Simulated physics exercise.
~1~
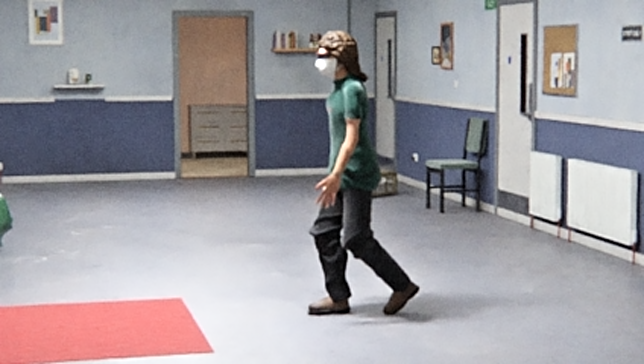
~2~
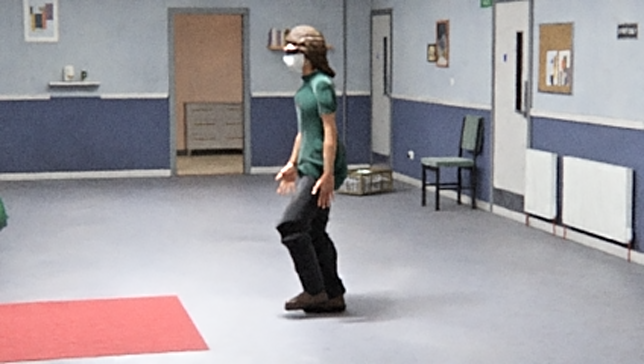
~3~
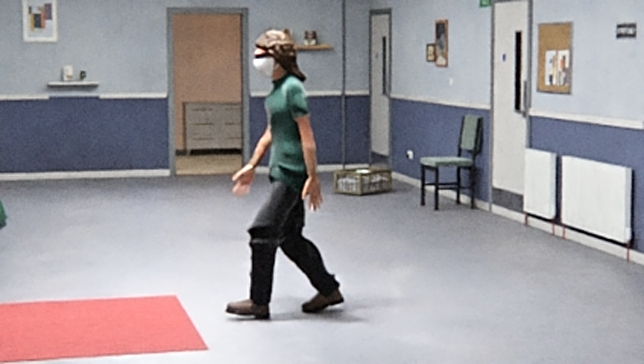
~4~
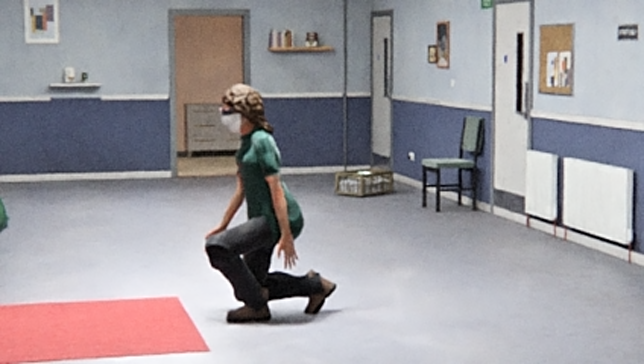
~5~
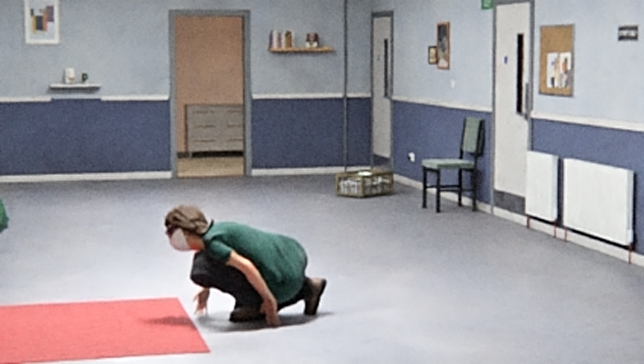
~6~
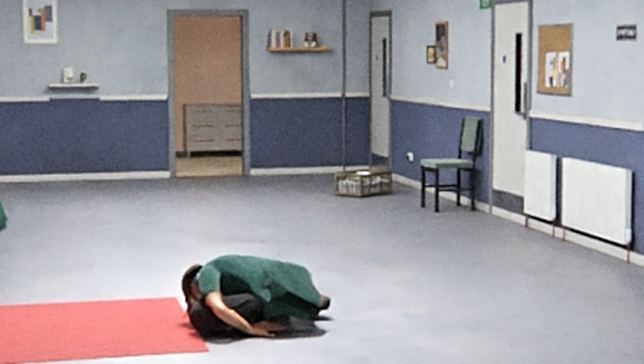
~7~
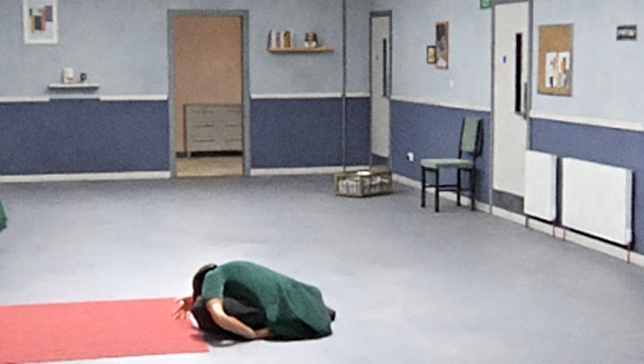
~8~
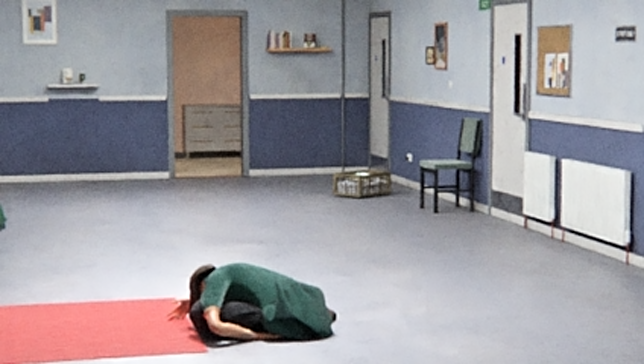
Blue-walled room, a masked person in a green top walking left, kneeling, crouching and curling face-down by a red mat.
